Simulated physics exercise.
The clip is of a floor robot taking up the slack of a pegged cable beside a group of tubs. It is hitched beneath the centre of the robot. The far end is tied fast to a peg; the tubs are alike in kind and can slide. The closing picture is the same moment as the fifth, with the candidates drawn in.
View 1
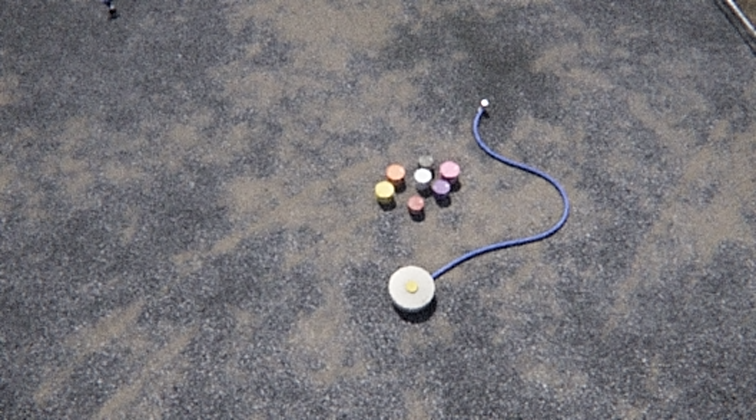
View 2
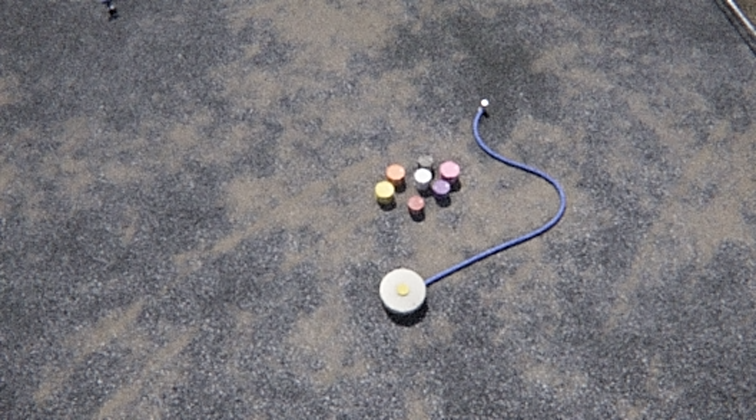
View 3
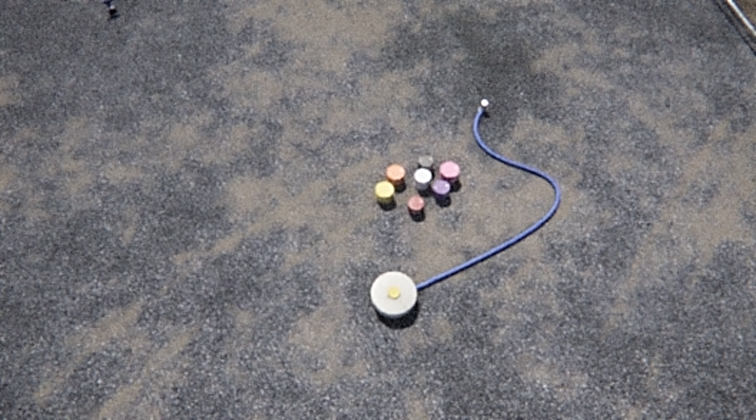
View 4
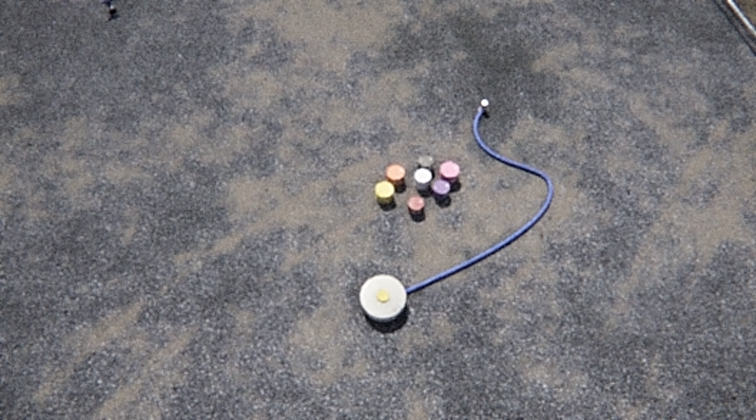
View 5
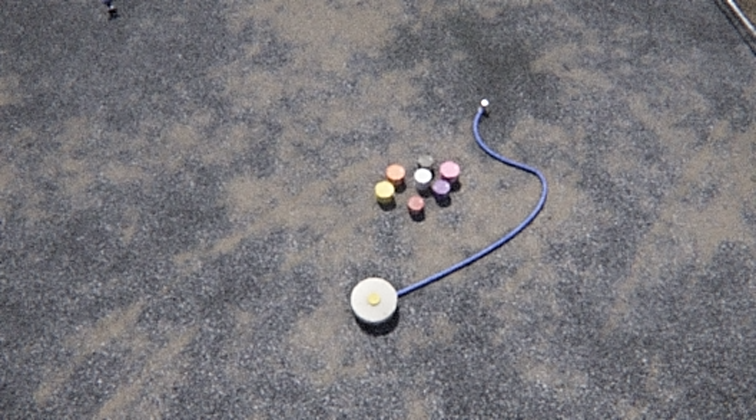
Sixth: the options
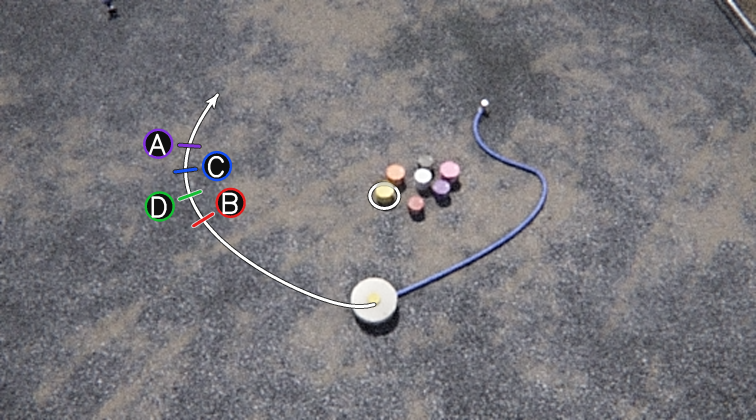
A round white robot trailing a blue cable slides a short way left and slightly down across the speckled ground, drawing the cable's curve inward, while the cable's far end and the cluster of small coloured tubs stay still.
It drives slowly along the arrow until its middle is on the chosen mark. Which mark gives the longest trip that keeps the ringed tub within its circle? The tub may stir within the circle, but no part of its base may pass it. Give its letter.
No farther than B.
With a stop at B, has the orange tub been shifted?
No.
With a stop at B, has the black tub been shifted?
No.
On the marked copy, A at (189, 146); B at (203, 220); C at (186, 170); D at (190, 195); the ring at (384, 196); the route from (374, 305) via (209, 227) to (218, 95).
With B. Early on, robot (302, 288); yellow tub (384, 193).
Further on, robot (240, 253); yellow tub (384, 193).
At the end, robot (201, 216); white tub (417, 177); yellow tub (384, 193); red tub (405, 190); pink tub (444, 170); purple tub (433, 181); the yellow tub is still in its ring.
As for the rest, A drags the ringed tub to (368, 165); C drags the ringed tub to (372, 172); D drags the ringed tub to (379, 181).
